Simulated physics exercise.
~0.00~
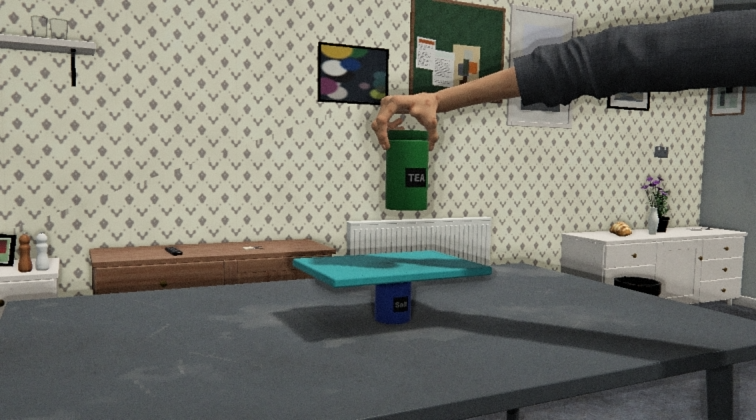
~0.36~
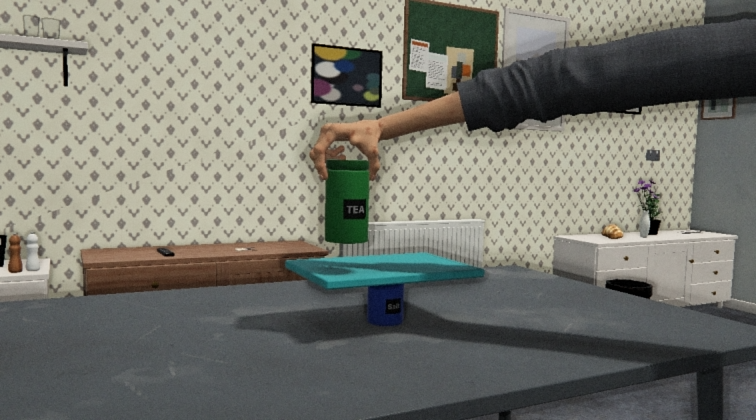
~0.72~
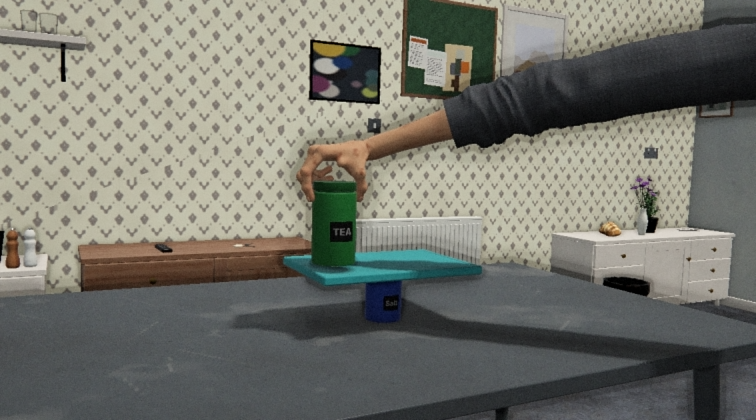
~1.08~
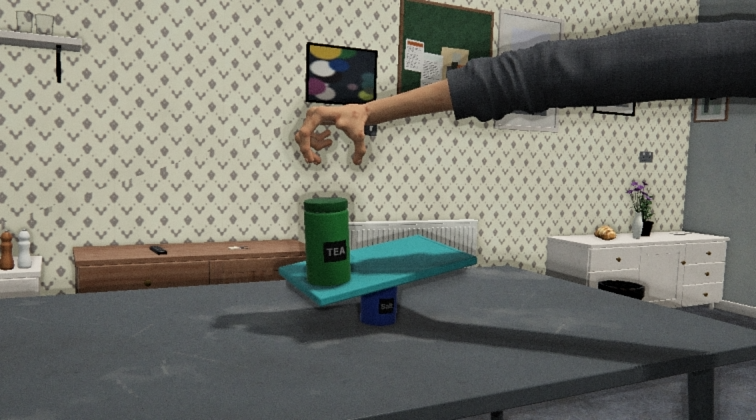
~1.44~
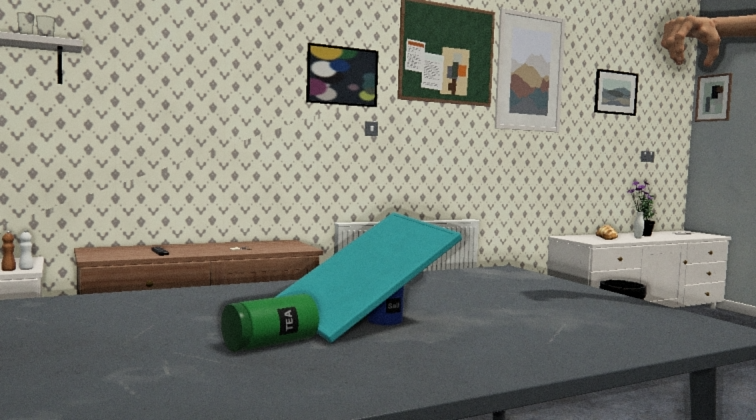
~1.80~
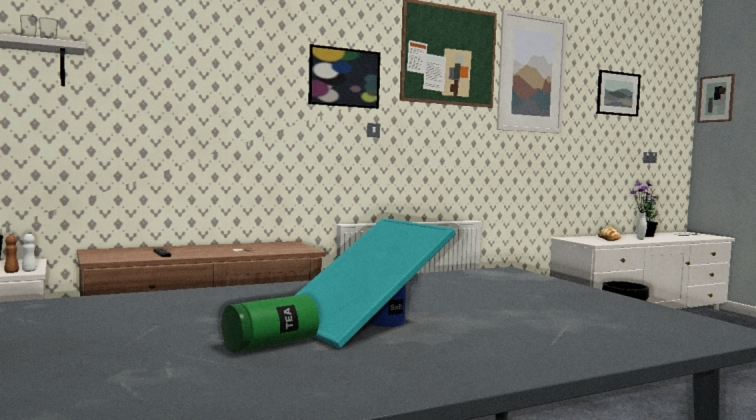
A hand in a dark grey sleeve holds a green tea jar above a turquoise board balanced on a small blue jar, seen from a slightly swaying view across a dark table in a room with patterned wallpaper. The hand carries the green jar left and down and sets it upright on the board's left end. It lets go and draws back as the board begins to tilt. The board tips steeply to the left, and the green jar topples onto the table. It ends on its side, with the board slanting against the blue jar, which still stands.
